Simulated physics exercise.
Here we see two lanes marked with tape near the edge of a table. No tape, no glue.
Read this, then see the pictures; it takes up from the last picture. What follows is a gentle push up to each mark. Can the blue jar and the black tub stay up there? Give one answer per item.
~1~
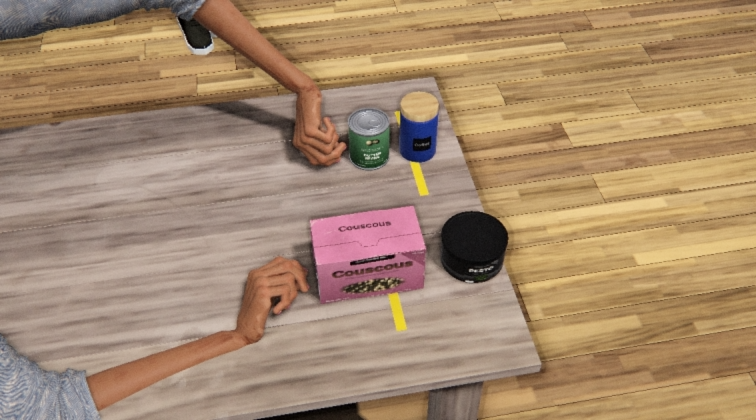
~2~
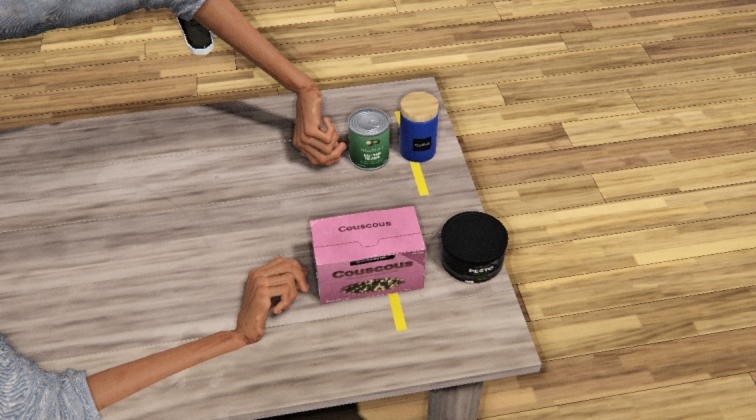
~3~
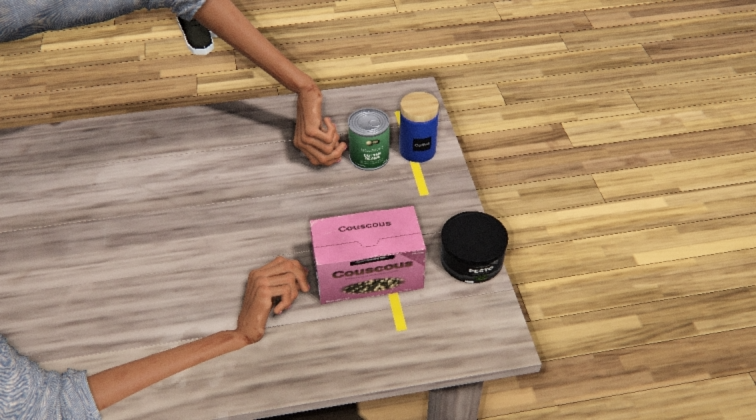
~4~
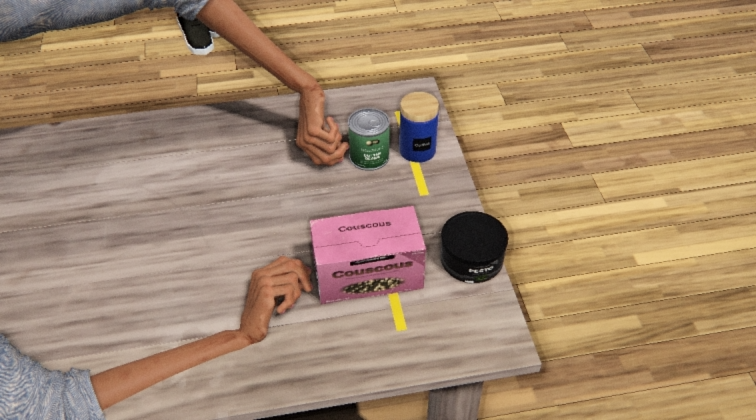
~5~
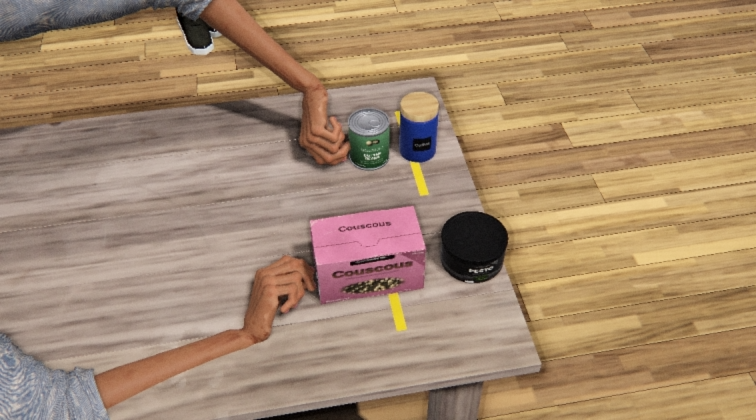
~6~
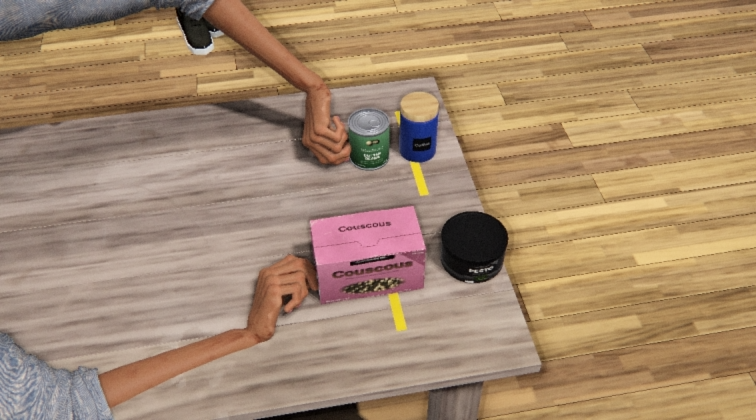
Well, the blue jar goes off the side, and the black tub goes off the side.
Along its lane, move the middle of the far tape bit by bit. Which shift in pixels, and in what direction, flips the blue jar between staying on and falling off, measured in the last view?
Some 12 pixels, left.
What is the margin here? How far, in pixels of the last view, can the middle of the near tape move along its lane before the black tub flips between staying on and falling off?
You'd move it 24 pixels toward the left.
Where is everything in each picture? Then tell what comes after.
In the first frame, blue jar (418, 127); black tub (473, 247); green pot (369, 139).
In the second frame, black tub (473, 247); pink box (368, 255).
In the third frame, blue jar (419, 128); green pot (369, 140).
In the fourth frame, black tub (473, 247); pink box (368, 255).
In the fifth frame, blue jar (419, 127); green pot (369, 139).
In the sixth frame, blue jar (419, 128); black tub (473, 247); pink box (368, 255).
Then, 1.88 s on from there, blue jar turned 52° from its first pose near (497, 143); black tub on its way down near (548, 310).
In the end, the blue jar drops to the floor; the black tub drops to the floor.
